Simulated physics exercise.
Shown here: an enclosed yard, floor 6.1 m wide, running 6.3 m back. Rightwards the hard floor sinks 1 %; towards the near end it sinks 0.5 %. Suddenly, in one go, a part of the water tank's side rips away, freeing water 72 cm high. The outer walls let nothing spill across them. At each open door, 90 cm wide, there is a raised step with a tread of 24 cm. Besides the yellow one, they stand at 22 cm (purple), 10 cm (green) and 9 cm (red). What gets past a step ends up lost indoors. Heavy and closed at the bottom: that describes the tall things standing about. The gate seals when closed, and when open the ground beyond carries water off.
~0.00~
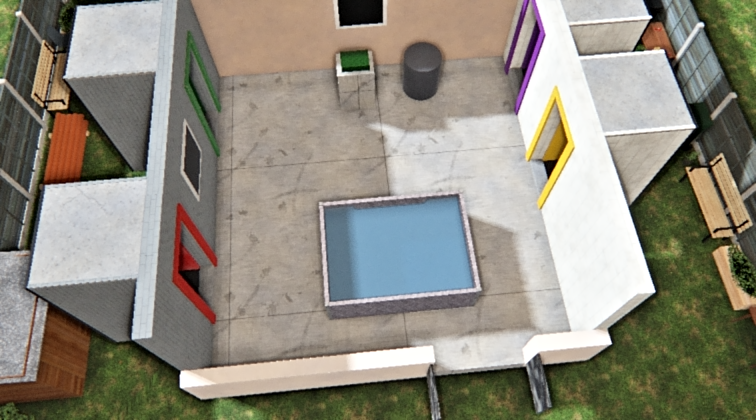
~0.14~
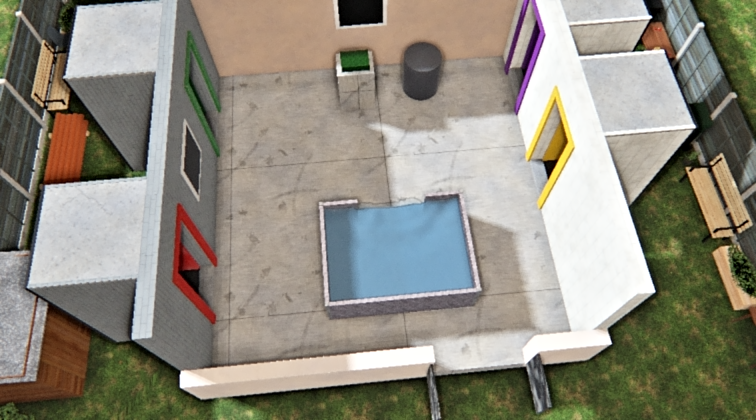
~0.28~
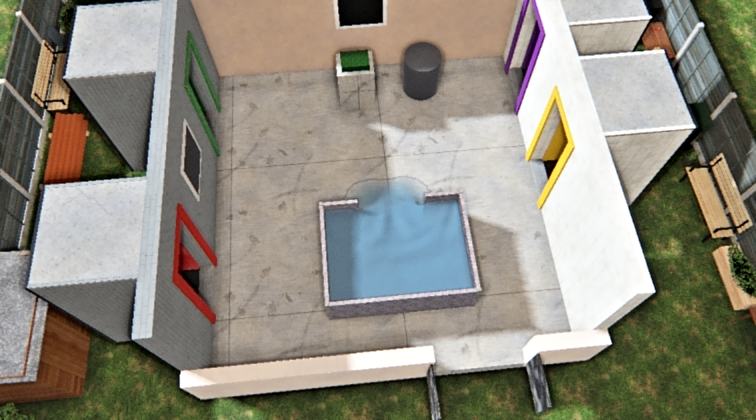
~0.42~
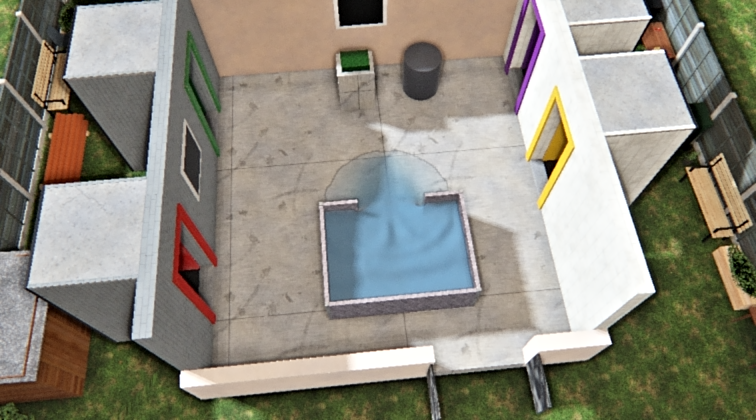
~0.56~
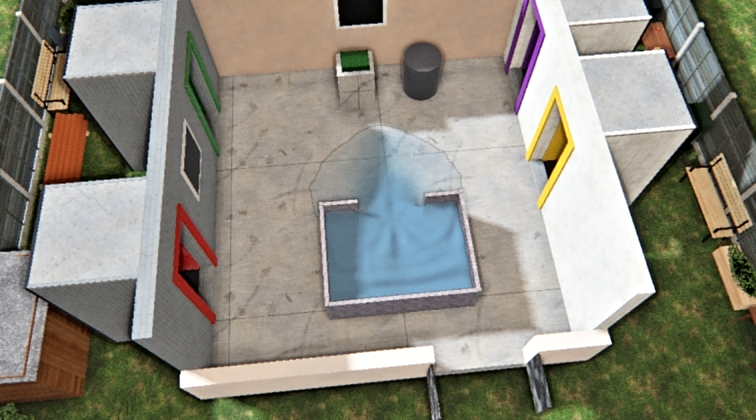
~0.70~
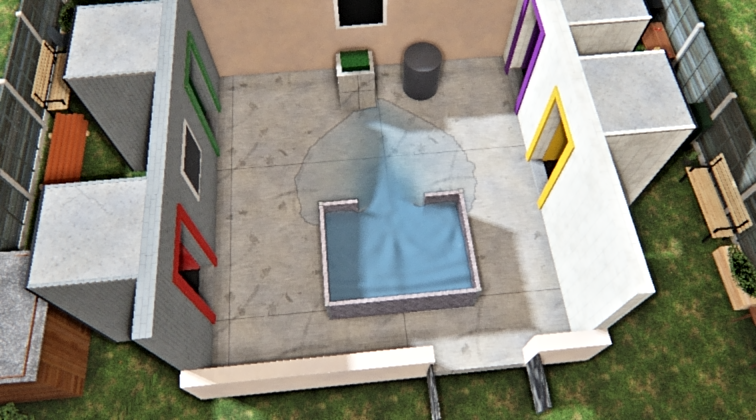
Walled concrete yard with coloured openings, water pouring through a gap in the low tank's far side and fanning across the floor.
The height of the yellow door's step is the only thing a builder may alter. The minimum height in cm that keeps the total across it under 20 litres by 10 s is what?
It is close to 5.5 cm.
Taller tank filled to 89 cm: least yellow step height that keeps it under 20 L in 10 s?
A step of about 7.0 cm does it.
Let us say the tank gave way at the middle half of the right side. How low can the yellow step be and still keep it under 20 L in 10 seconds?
Then something near 18 cm.
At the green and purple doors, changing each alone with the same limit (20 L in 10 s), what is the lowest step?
About 12.5 cm at green and 21 cm at purple.
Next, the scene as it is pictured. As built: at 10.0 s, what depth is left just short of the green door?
3.5 cm.
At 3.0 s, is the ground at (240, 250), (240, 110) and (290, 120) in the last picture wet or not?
Listed order - unwetted, soaked through, soaked through.
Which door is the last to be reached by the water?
The red one.
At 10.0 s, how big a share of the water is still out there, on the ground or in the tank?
Remaining share: Around 92 %.
After 1.4 s water covers 35 % of the floor, deepest (40 cm) near (391, 215); it has not reached the yellow door.
After 3.0 s water covers 50 % of the floor, deepest (32 cm) near (246, 94); 2 cm at the yellow door, 0 litres in over its 8 cm step.
After 10.0 s water covers 95 % of the floor, deepest (18 cm) near (566, 344); 9 cm at the yellow door, 4 litres in over its 8 cm step.
At the yellow door as built, the water arrived by 2.2 s and peaked near 10 cm at 8.4 s.
With a step of 4.5 cm, 32 litres would have come in within the 10 s; with 6.5 cm, 12 litres. So under 20 litres takes about 5.5 cm.
